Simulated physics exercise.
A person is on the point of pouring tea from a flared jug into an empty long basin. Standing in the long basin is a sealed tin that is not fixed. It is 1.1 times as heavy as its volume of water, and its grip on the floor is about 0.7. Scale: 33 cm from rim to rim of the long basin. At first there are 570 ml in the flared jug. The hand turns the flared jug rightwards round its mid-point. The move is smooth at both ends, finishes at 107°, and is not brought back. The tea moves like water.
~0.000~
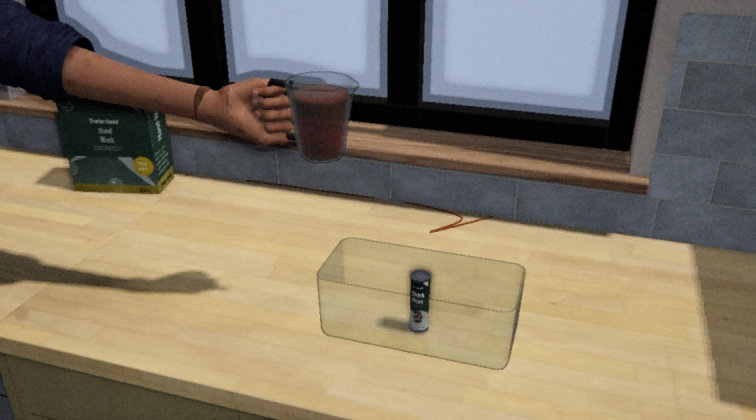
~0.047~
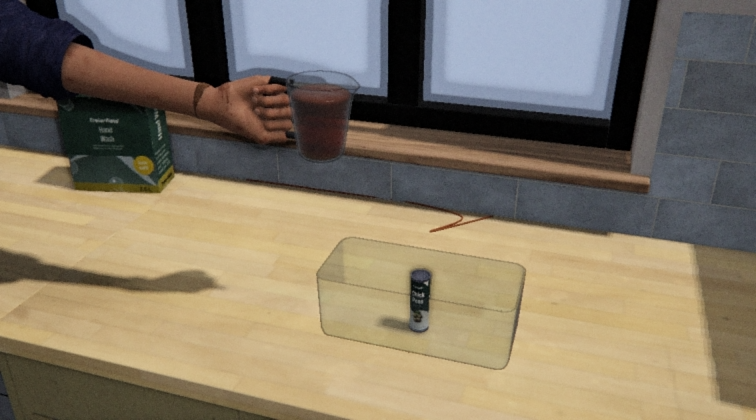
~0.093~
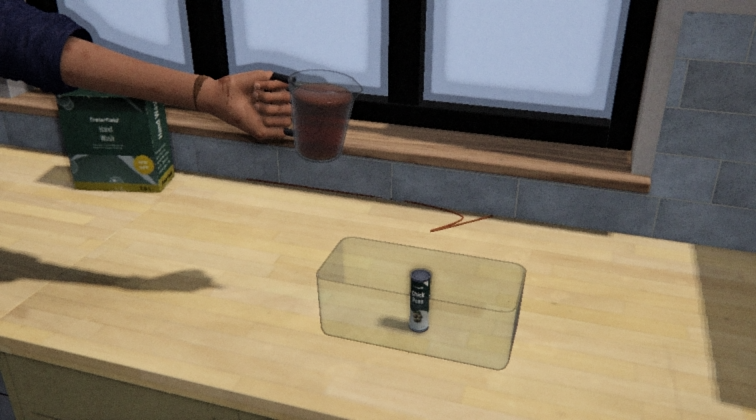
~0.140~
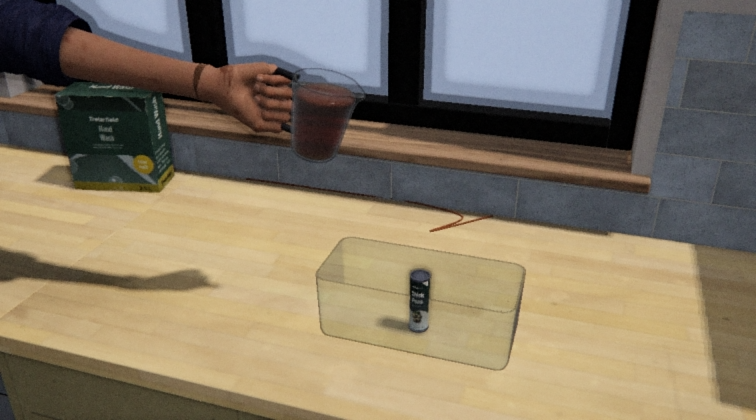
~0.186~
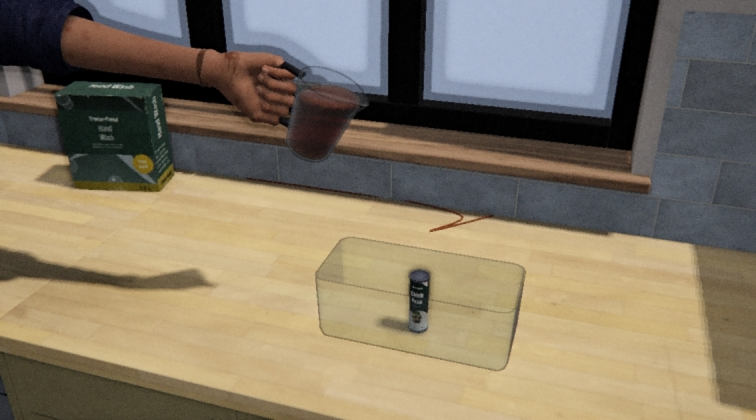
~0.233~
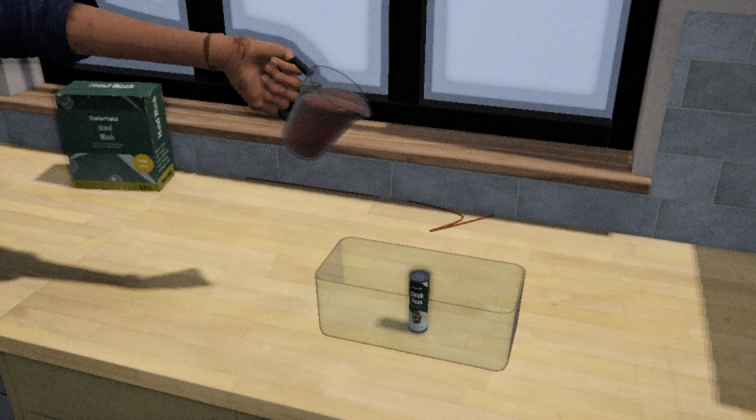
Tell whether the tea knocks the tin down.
The tea knocks it down.
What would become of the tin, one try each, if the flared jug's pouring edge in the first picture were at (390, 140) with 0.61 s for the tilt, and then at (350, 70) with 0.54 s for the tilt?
Try 1: Still standing; try 2: Tipped over.
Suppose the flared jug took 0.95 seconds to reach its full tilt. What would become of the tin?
Tips over.
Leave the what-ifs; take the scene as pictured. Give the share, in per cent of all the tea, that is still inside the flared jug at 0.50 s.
Roughly 52 percent.
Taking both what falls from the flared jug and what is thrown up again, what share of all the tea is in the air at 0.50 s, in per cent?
It comes to about 44 percent.
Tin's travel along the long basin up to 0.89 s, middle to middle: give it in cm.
The tin has gone some 8 cm.
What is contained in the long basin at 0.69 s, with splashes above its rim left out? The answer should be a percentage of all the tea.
Roughly 60 %.
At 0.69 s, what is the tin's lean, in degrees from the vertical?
It leans about 0° from upright.
By 0.50 s the tilt is 98° and 51 per cent is still to pour; the tin stands where it began.
By 0.69 s the tilt is 107° and 10 per cent is still to pour; the tin stands 1 cm from where it began.
By 0.89 s the tilt is 107° and 0 per cent is still to pour; the tin leans 56°.
By 1.11 s the tilt is 107° and 0 per cent is still to pour; the tin lies on its side.
At rest the tin lies on its side.
